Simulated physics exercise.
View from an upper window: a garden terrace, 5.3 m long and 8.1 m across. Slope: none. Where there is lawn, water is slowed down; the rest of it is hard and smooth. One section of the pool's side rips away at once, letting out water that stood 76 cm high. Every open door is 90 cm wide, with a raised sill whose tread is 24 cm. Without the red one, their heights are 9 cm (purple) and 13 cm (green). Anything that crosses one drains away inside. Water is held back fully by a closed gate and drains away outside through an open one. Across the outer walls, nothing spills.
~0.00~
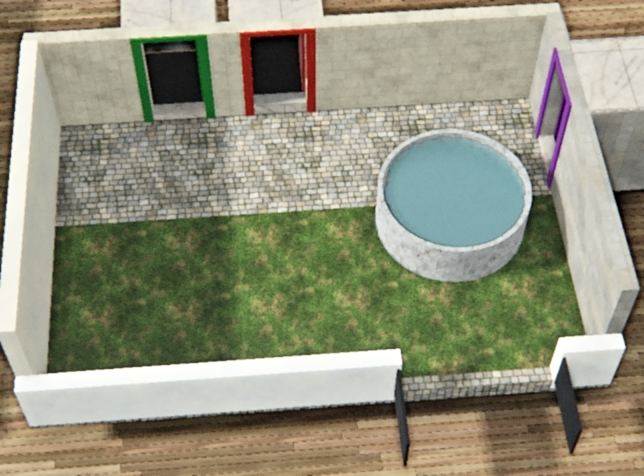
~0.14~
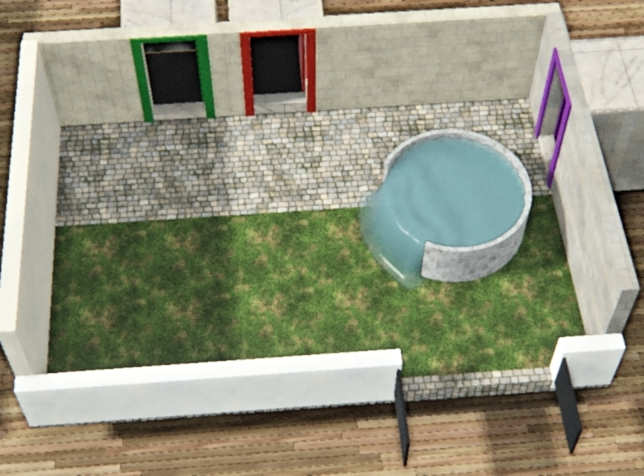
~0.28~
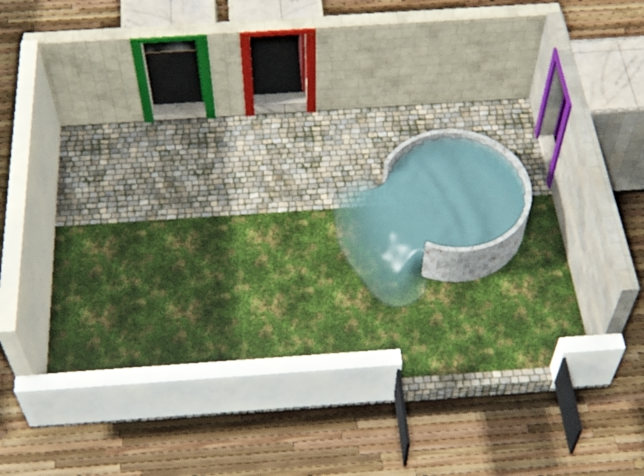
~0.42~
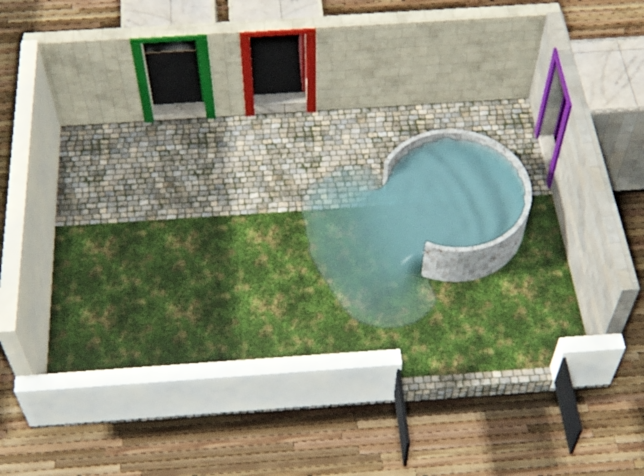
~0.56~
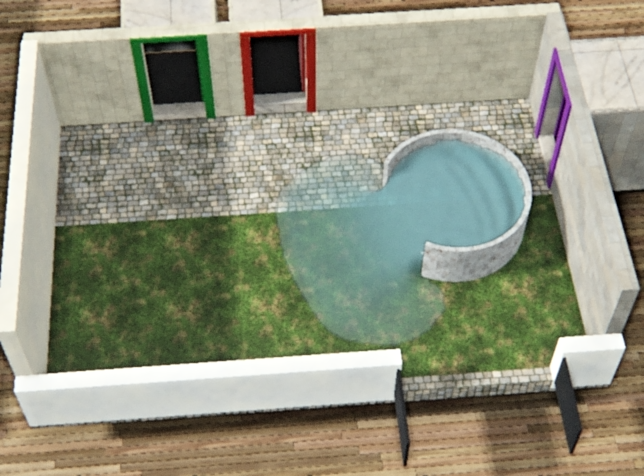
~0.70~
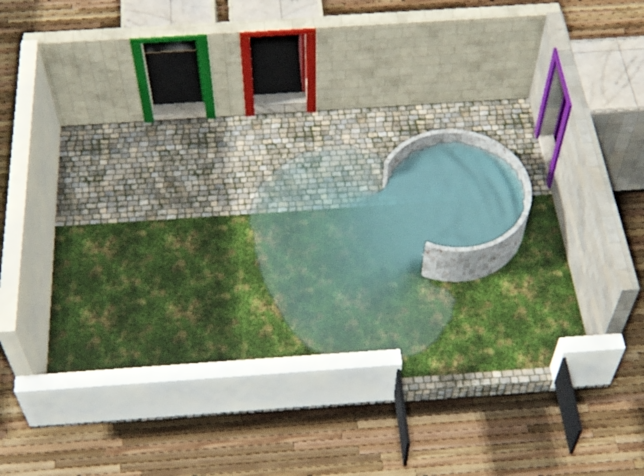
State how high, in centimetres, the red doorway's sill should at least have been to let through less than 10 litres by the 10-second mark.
At least some 7.5 cm.
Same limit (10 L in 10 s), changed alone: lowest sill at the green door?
At green, about 10.0 cm.
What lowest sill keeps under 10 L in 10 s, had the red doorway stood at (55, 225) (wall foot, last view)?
13.0 cm.
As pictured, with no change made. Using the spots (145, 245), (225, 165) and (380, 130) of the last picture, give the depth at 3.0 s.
Going through the spots in order gives 7, 3 and 0 centimetres.
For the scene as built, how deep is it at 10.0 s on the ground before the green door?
8.5 cm.
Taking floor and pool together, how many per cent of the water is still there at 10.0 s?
About 96 in every hundred.
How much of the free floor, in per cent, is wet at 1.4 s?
Approximately 40 % of it.
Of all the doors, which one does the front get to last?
It's the purple door, I'd say.
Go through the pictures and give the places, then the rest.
The first frame shows the pool at (454, 191) is whole and still, 76 cm deep; the red door at (279, 73) is dry.
In the second frame, water pours out at (386, 230) and has run 0.3 m, to (364, 203); about 8 cm deep outside, 76 cm at the back.
In the third frame, the gap is at (386, 231), the front 0.7 m out at (384, 298); the back of the pool holds 76 cm.
In the fourth frame, the front is at (354, 314), 1.2 m from the gap at (385, 233); 3.4 m2 of floor is wet, 75 cm left at the back.
In the fifth frame, water pours out at (385, 233) and has run 1.7 m, to (332, 329); about 8 cm deep outside, 69 cm at the back.
In the sixth frame, water pours out at (385, 233) and has run 2.1 m, to (305, 338); about 7 cm deep outside, 64 cm at the back; 1.1 m in a straight line remain to the red door at (279, 73).
After 1.4 s water covers 40 % of the floor, deepest (30 cm) near (386, 256); 2 cm at the red door, 0 litres in over its 23 cm sill.
After 3.0 s water covers 70 % of the floor, deepest (34 cm) near (62, 129); 2 cm at the red door, 0 litres in over its 23 cm sill.
After 10.0 s water covers 95 % of the floor, deepest (15 cm) near (524, 117); 8 cm at the red door, 0 litres in over its 23 cm sill.
At the red door as built, the water arrived by 1.4 s and peaked near 11 cm at 7.4 s.
Run again over the same 10 s with other heights there, 16 litres in over 6.5 cm, 5 litres over 8.5 cm. The limit of 10 litres is kept from about 7.5 cm up.
